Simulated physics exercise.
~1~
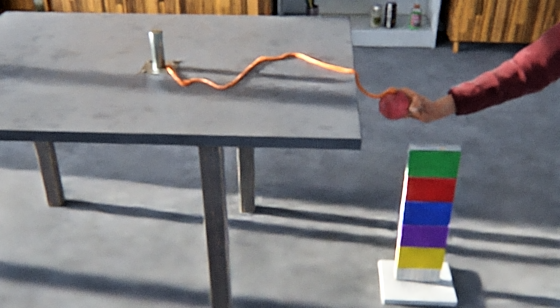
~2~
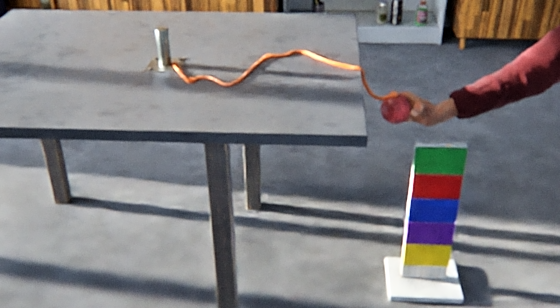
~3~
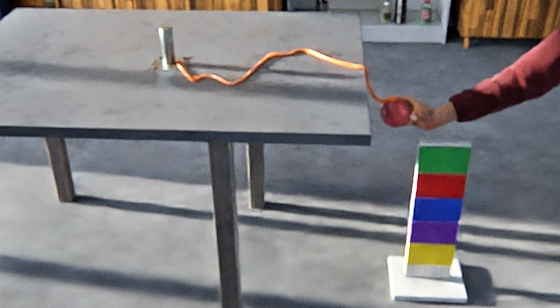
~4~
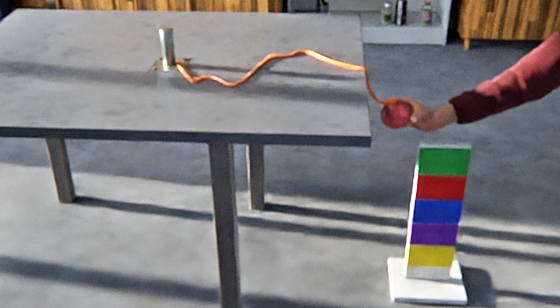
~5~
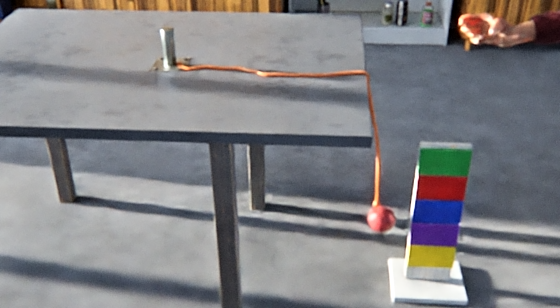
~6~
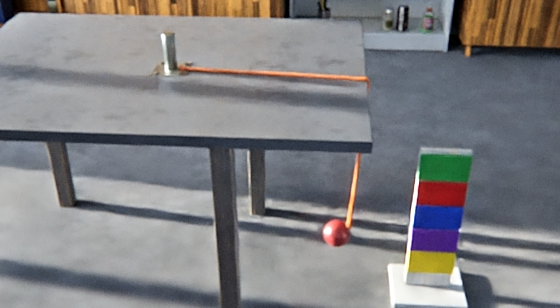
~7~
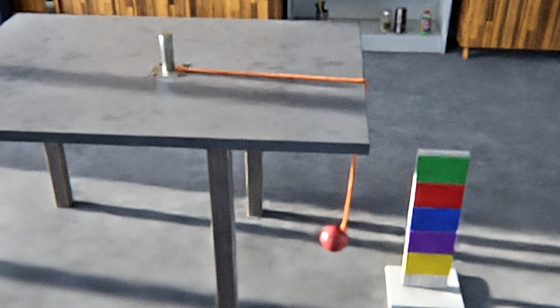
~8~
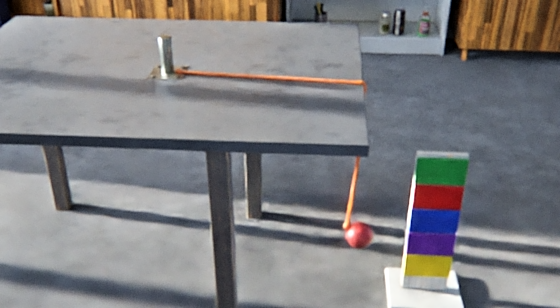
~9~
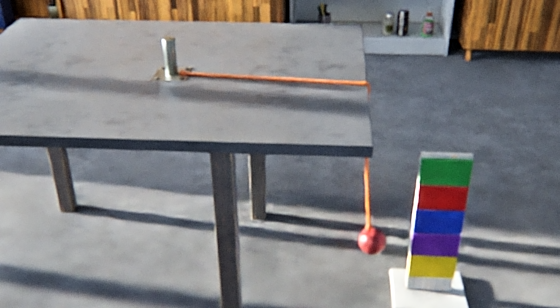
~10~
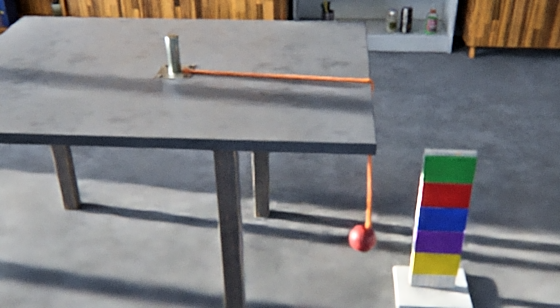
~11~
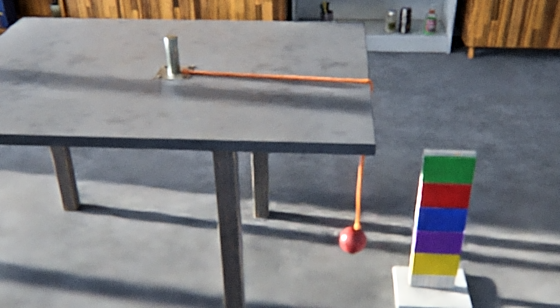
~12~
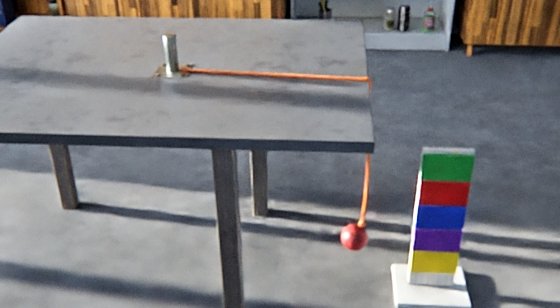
At first, a hand holds a red ball-like object just off the right end of a gray table, its orange lead winding loosely back to a small metal post. Beside the table stands a board banded green, red, blue, purple and yellow from top to bottom. The hand lets go and draws back, and the object drops as the lead pulls straight across the tabletop. It swings left beneath the table's edge, then back to the right, and drifts slightly left again. Finally it hangs nearly still, its middle level with the purple band.
